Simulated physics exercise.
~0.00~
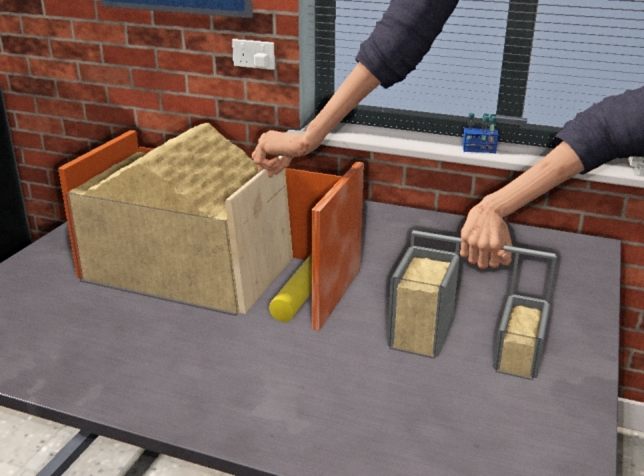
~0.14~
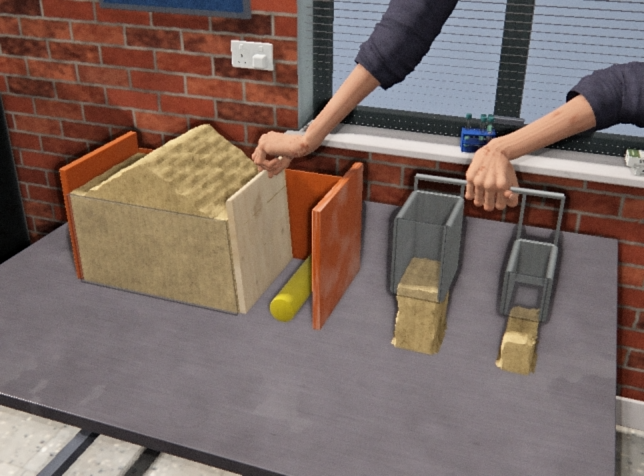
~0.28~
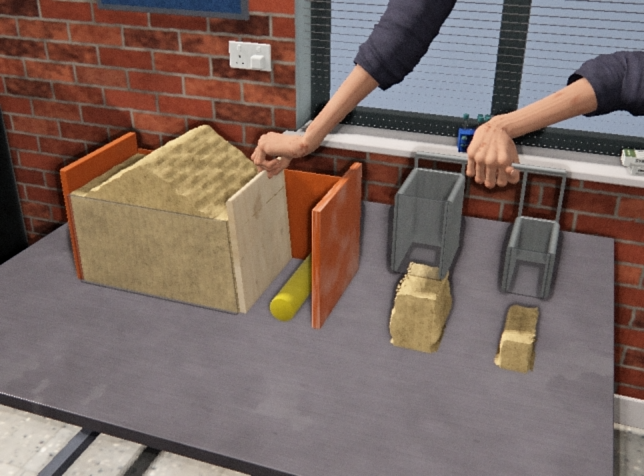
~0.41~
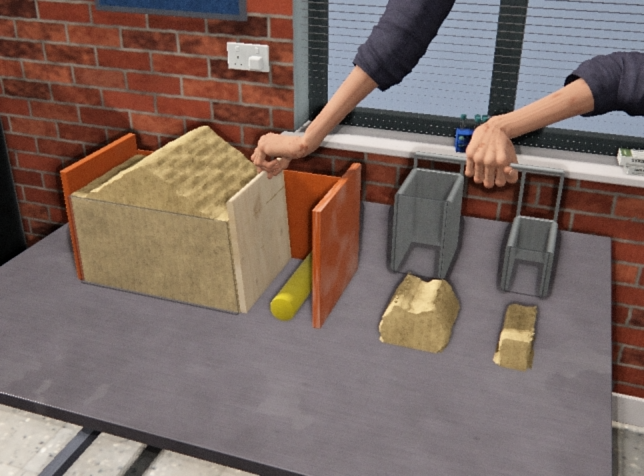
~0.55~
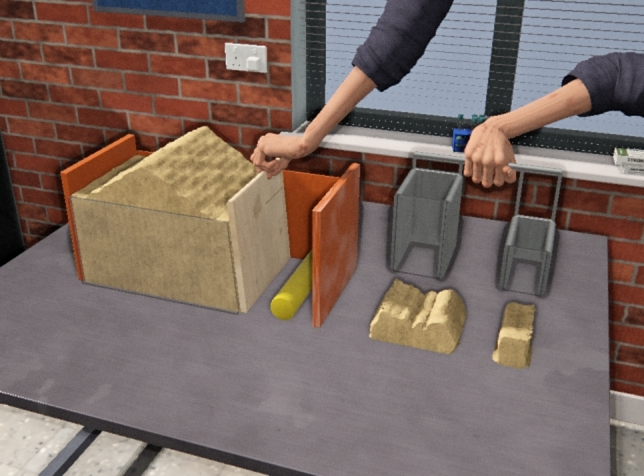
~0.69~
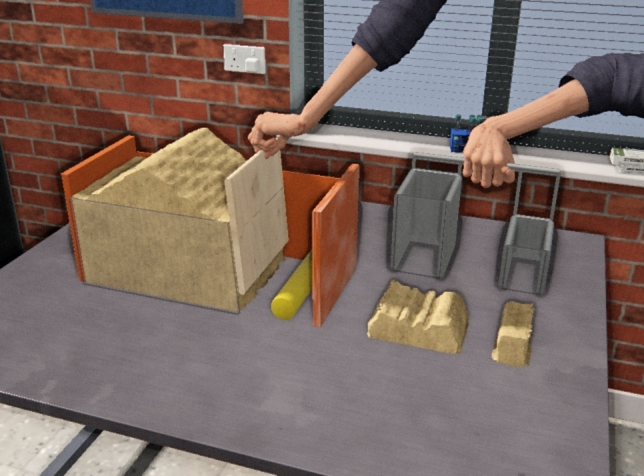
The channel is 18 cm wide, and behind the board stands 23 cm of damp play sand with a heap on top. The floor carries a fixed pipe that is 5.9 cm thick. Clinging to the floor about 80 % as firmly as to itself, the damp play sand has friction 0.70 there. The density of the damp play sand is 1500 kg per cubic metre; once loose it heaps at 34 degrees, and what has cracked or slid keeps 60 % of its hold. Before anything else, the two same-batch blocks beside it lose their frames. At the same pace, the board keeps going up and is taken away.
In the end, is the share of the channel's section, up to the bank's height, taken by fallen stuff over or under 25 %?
My estimate: Greater than 25 per cent.
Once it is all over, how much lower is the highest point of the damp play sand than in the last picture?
About 5.5 cm.
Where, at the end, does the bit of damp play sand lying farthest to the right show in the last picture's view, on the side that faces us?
(277, 289), give or take.
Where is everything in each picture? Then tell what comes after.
Top of the board at (226, 220), not yet moved; highest point of the damp play sand at (148, 166); test blocks 16 cm, 7.8 cm high (left to right), in the first picture.
Top of the board at (227, 220), not yet moved; highest point of the damp play sand at (149, 167); test blocks 15 cm, 7.8 cm high (left to right), in the second picture.
Top of the board at (227, 220), not yet moved; highest point of the damp play sand at (149, 168); test blocks 14 cm, 7.8 cm high (left to right), in the third picture.
Top of the board at (228, 221), not yet moved; highest point of the damp play sand at (150, 169); test blocks 11 cm, 7.8 cm high (left to right), in the fourth picture.
Top of the board at (228, 221), not yet moved; highest point of the damp play sand at (150, 169); test blocks 8.3 cm, 7.8 cm high (left to right), in the fifth picture.
Top of the board at (226, 199), moved 5.5 cm; highest point of the damp play sand at (151, 171); test blocks 7.7 cm, 7.8 cm high (left to right), in the sixth picture.
By 0.88 s, the face still stands, with nothing on top of the pipe; the channel is 0 % full.
By 1.11 s, the fallen stuff reaches 5 % of the way across, with nothing on top of the pipe; the channel is 3 % full.
By 1.33 s, the fallen stuff reaches 41 % of the way across, with nothing on top of the pipe; the channel is 24 % full.
By 1.56 s, the fallen stuff reaches 53 % of the way across, with 2 mm on top of the pipe; the channel is 30 % full.
By 1.78 s, at the end, the fallen stuff reaches 53 % of the way across, with 2 mm on top of the pipe; the channel is 30 % full.
